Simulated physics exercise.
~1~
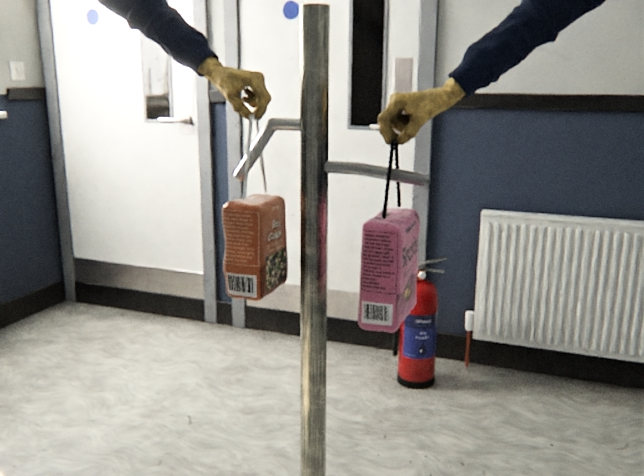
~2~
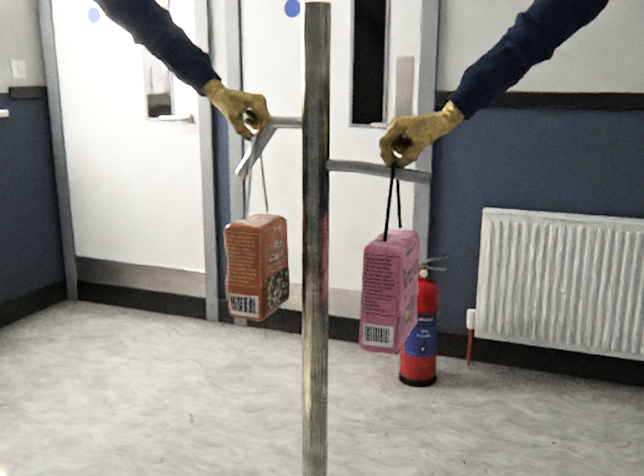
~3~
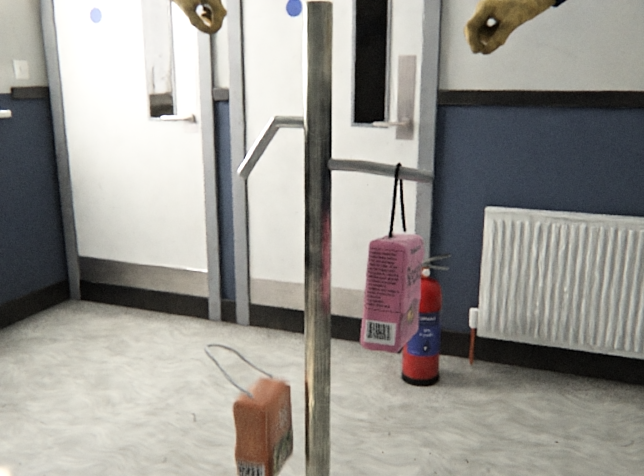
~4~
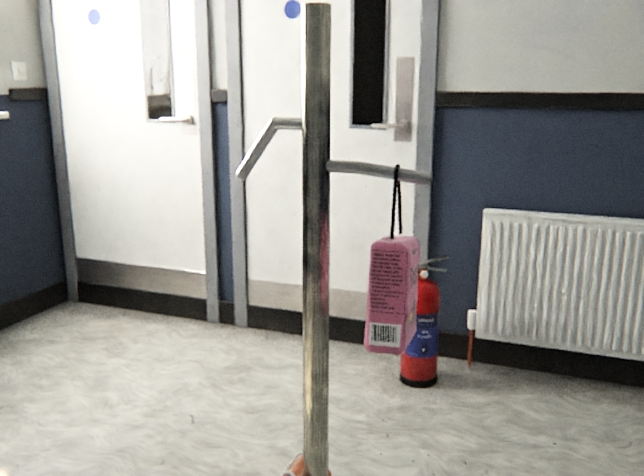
In a room with white doors and a radiator, two gloved hands lowered an orange pack and a pink pack by their loops onto a stand's pegs and let go; the orange one dropped to the floor, while the pink one stayed hanging.
